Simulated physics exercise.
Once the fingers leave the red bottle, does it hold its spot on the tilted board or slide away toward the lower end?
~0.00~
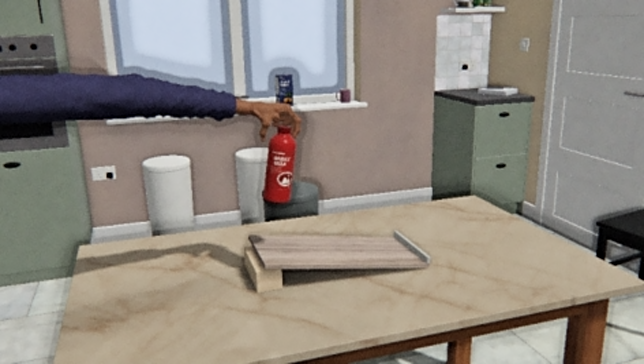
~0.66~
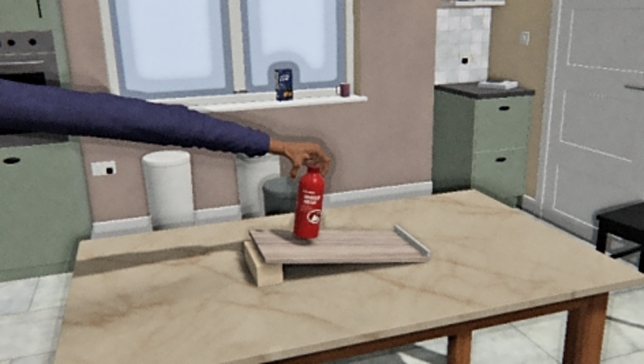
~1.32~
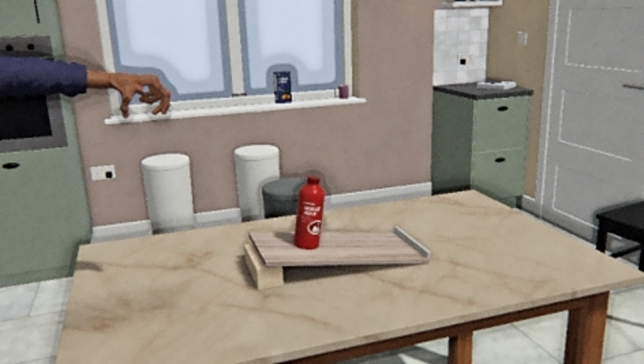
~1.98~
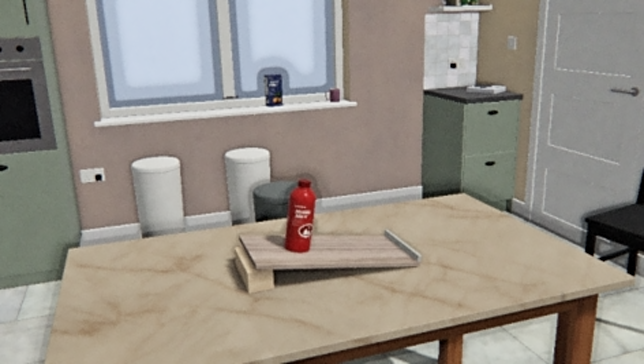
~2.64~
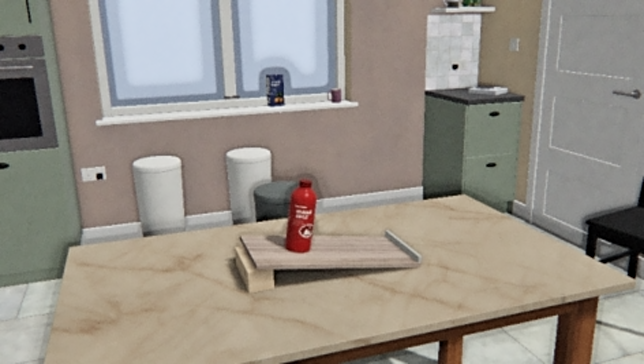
It holds its spot, still standing near the raised end of the board after the arm has gone.
